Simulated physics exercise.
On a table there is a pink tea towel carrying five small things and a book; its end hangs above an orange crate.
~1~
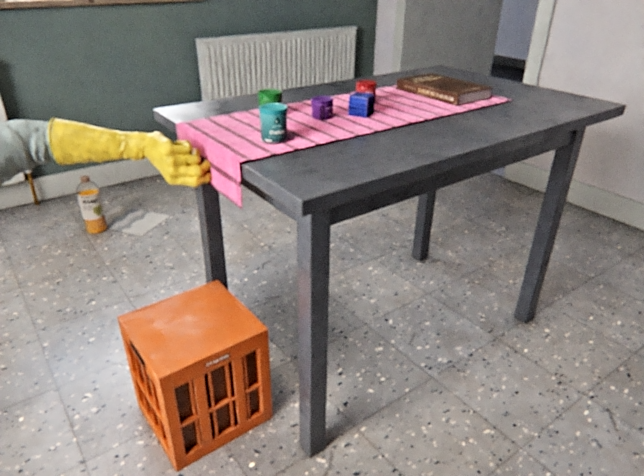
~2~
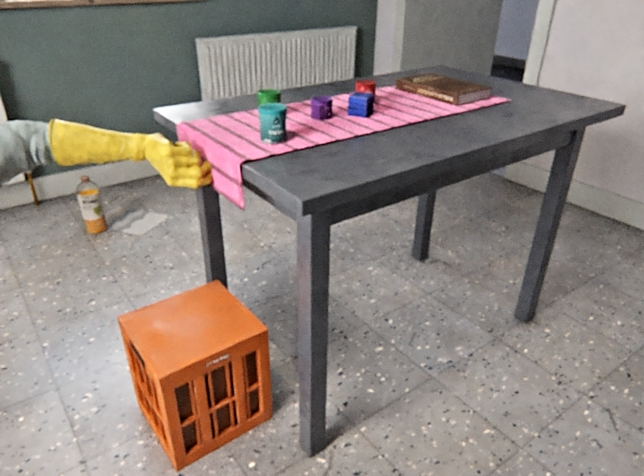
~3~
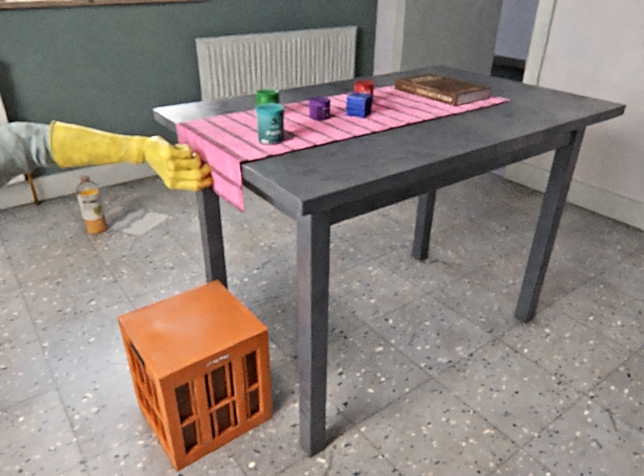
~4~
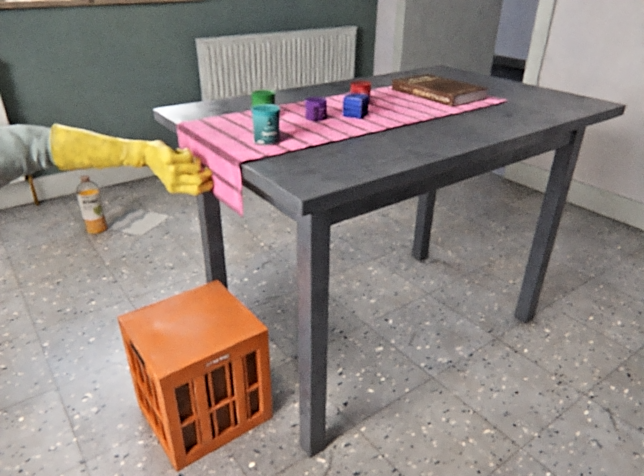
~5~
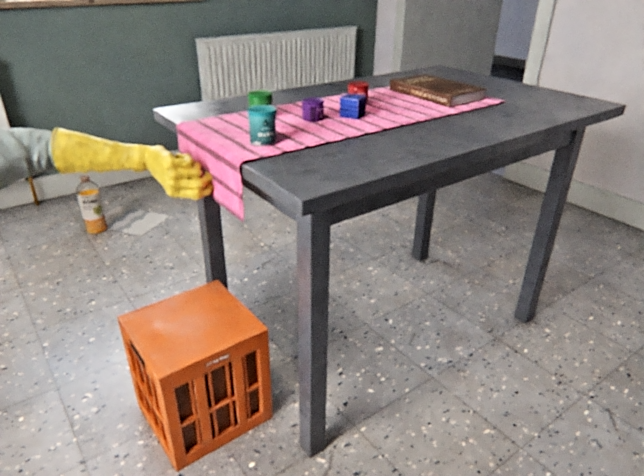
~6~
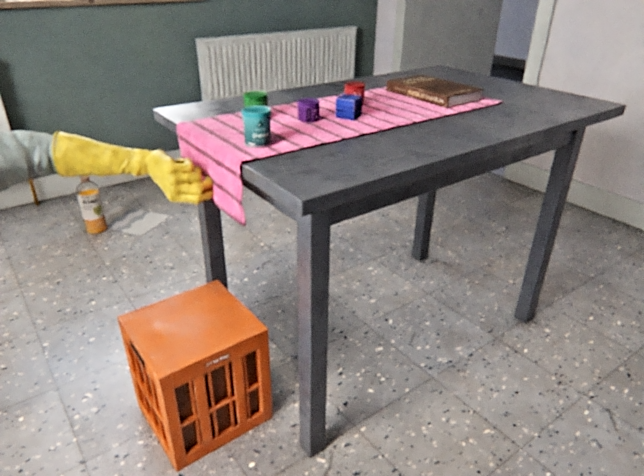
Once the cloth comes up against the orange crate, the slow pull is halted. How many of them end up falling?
Drops: Three.
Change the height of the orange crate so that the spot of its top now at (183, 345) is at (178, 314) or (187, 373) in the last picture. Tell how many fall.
The count would be 2 and then 4.
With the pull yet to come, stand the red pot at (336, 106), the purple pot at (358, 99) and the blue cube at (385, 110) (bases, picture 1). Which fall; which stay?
Of these three, the red pot rides it out, the purple pot rides it out, the blue cube rides it out.
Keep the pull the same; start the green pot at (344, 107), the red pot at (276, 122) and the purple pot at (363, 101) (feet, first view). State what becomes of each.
Green pot stays, red pot gone, purple pot stays.
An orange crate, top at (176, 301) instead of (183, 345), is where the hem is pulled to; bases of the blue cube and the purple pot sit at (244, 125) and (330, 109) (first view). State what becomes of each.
In the end the blue cube gets dislodged; meanwhile the purple pot rides it out.
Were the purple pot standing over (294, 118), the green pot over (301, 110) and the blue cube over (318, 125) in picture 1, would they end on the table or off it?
Purple pot - leaves the top. Green pot - leaves the top. Blue cube - leaves the top.
Soon after, hem near (215, 263); turquoise can gone.
Then, hem on the crate; turquoise can, green pot and purple pot gone.
At rest, hem on the crate; turquoise can, green pot and purple pot gone. It carries off three.
